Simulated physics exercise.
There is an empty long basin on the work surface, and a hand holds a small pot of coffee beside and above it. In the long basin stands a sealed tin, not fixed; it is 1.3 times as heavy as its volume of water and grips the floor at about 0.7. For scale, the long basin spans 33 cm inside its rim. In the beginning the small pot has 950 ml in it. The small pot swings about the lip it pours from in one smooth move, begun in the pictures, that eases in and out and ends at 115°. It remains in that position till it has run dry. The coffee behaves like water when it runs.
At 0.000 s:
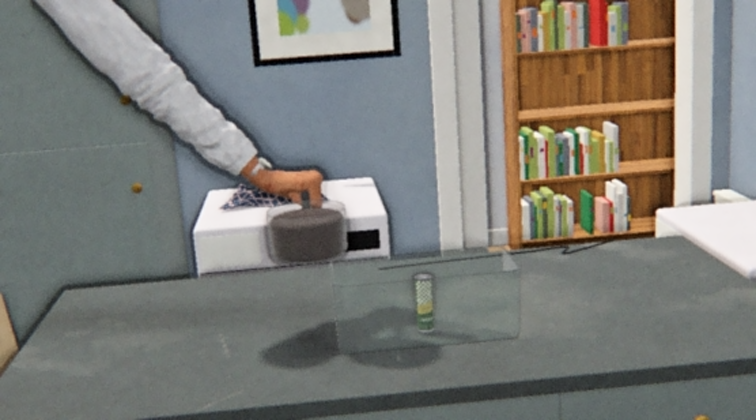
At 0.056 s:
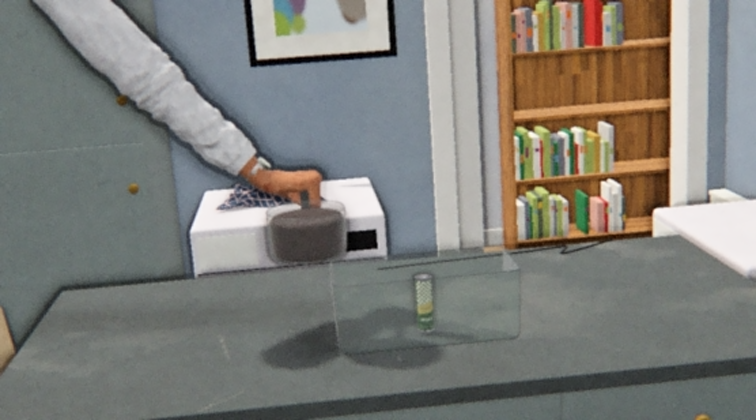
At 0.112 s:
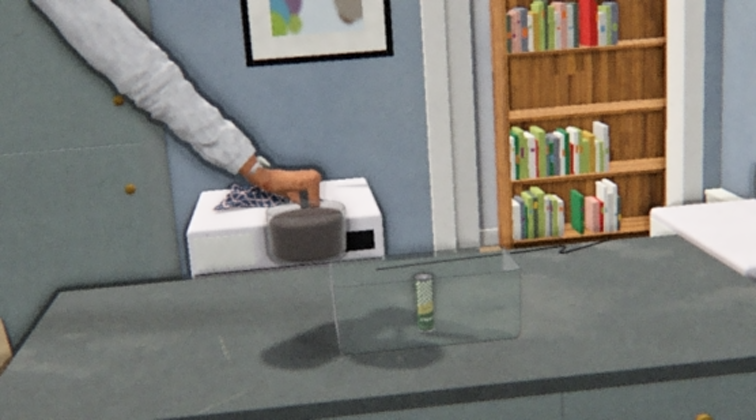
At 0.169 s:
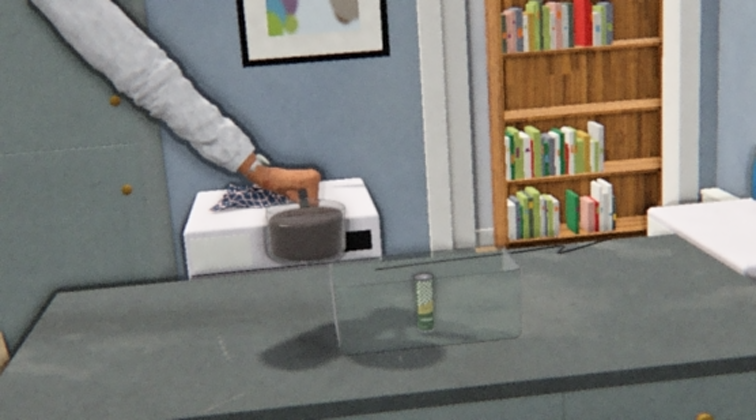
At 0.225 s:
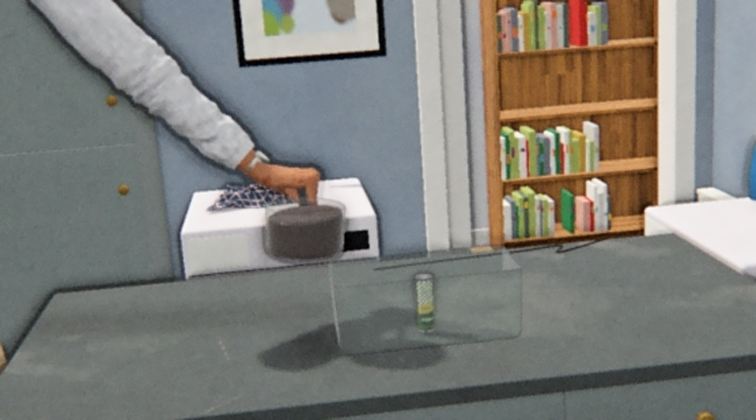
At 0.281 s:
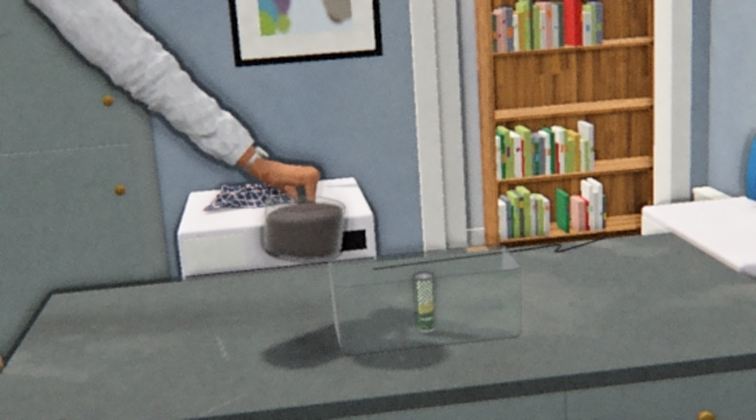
A small dark grey pot hangs from a hand reaching in from the upper left, seen from slightly above a grey work surface in a blue-walled room. Beside and below it, a clear, empty long basin stands near a green-and-yellow tin, with a white cabinet and a colourful bookcase behind. The pot begins tilting very slightly rightward, while the camera drifts gently and the background slides left.
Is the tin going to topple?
Yes.
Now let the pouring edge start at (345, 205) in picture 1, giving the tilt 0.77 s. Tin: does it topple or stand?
After that, the tin overturns.
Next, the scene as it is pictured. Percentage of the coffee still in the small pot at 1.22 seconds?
About 12 percent.
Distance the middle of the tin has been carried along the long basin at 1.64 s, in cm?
The tin has gone some 7 cm.
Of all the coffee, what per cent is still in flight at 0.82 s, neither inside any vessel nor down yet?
About 24 per cent.
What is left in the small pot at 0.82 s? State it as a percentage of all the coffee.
Some 66 % of it is still there.
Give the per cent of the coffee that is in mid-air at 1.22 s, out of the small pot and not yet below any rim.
Estimated airborne part: Roughly 14 per cent.
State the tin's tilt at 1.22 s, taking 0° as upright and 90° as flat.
The tilt comes to near 15°.
After 0.82 s the tilt is 61° and 67 per cent is still to pour; the tin stands where it began.
After 1.22 s the tilt is 100° and 11 per cent is still to pour; the tin leans 14°.
After 1.64 s the tilt is 115° and 0 per cent is still to pour; the tin lies on its side.
After 2.09 s the tilt is 115° and 0 per cent is still to pour; the tin lies on its side.
In the end the tin lies on its side.
